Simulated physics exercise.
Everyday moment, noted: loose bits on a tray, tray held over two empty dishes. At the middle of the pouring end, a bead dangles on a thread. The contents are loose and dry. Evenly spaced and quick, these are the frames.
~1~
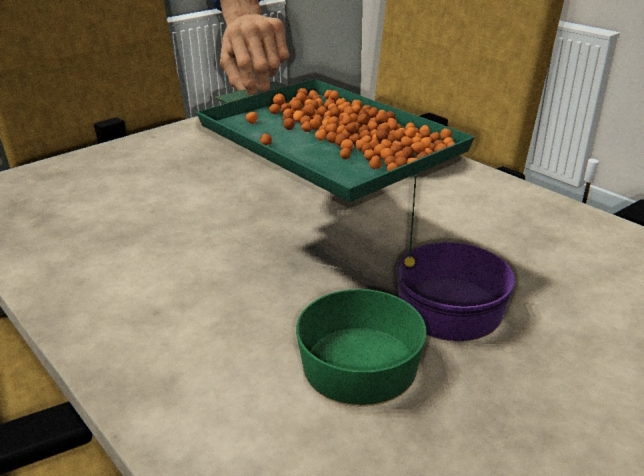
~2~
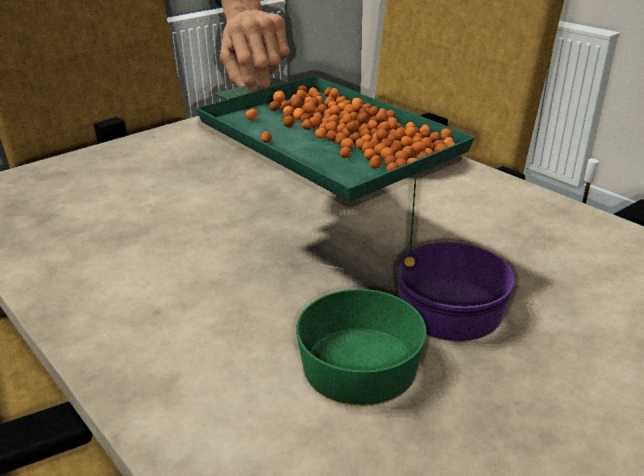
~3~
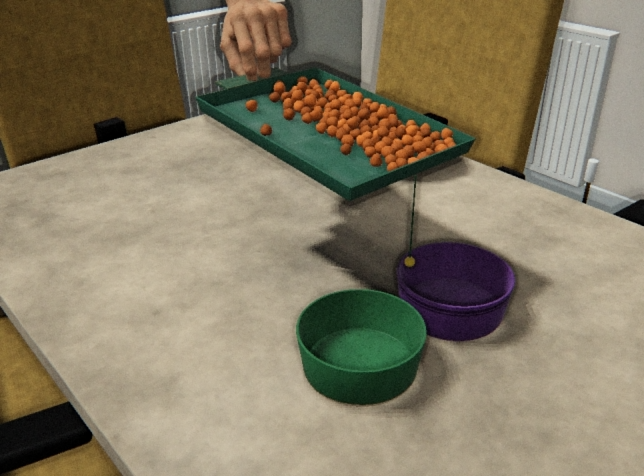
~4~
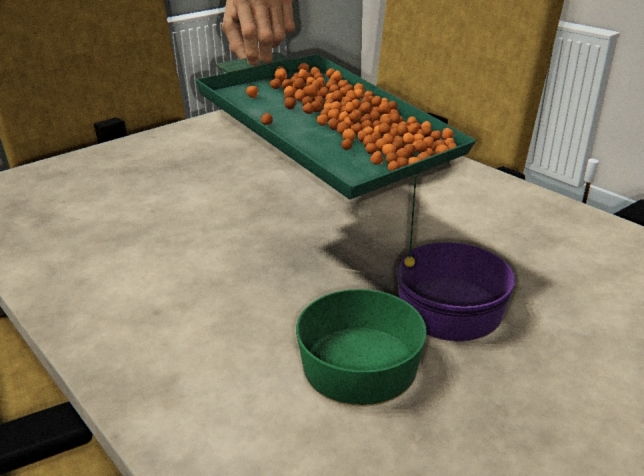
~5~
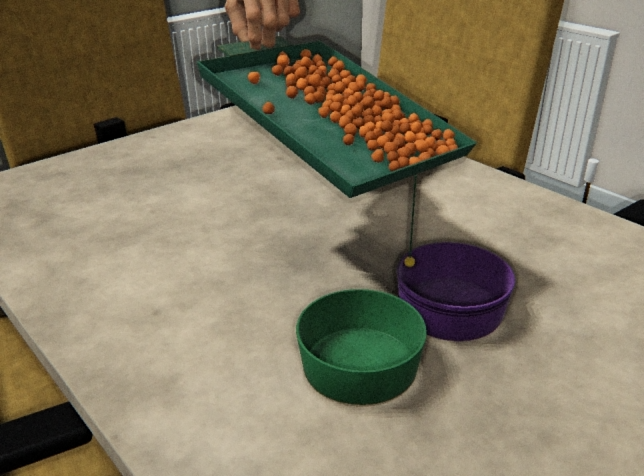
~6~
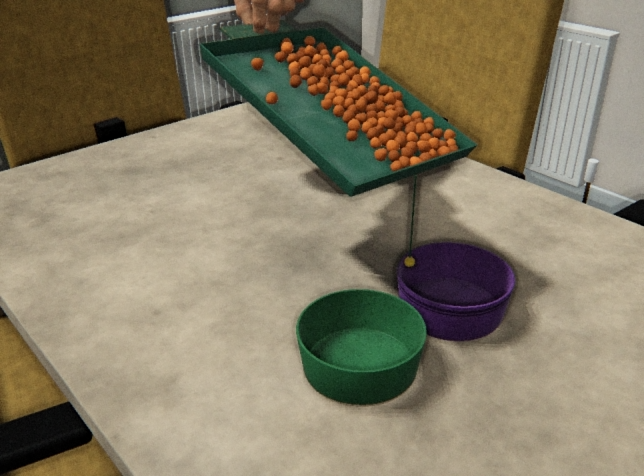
At a stone-topped table with mustard chairs behind it, a hand is at the far end of a green tray of small orange balls, above a green and a purple bowl, both empty. The hand rises, lifting that end steadily, and the tray tilts more steeply, its near edge dipping slightly rightward.
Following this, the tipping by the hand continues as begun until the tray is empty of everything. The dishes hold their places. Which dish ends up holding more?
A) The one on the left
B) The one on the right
Answer: B.
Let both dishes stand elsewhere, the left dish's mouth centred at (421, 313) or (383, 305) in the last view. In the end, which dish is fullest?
Try 1: The right-side dish; try 2: The right-side dish.
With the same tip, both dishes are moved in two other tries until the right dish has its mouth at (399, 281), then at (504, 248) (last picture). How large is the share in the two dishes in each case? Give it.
It would be roughly 20 per cent in the first placement and roughly 80 per cent in the second.
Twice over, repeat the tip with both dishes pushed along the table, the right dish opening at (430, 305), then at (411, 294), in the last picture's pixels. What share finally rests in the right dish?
About 40% on the first try and 30% on the second.
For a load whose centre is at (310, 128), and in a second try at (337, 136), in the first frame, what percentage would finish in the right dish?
You'd get 60 % the first time and 70 % the second.
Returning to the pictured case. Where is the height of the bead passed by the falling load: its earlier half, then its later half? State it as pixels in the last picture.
Near (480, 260) to start, and near (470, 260) afterwards.
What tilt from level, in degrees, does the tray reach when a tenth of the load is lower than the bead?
It is at around 75 degrees.
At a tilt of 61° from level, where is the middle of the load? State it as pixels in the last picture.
(426, 106).
Shortly afterwards, tray tipped steeply; all but a few on the tray; a little in the air.
Next, tray tipped right over; near a quarter on the tray; near a third in the right dish; a little outside both; near a quarter in the air.
Some moments later, tray tipped past a quarter turn; only a few in the left dish; the bulk in the right dish; near a quarter outside both.
In the end, tray tipped past a quarter turn; only a few in the left dish; the bulk in the right dish; near a quarter outside both.
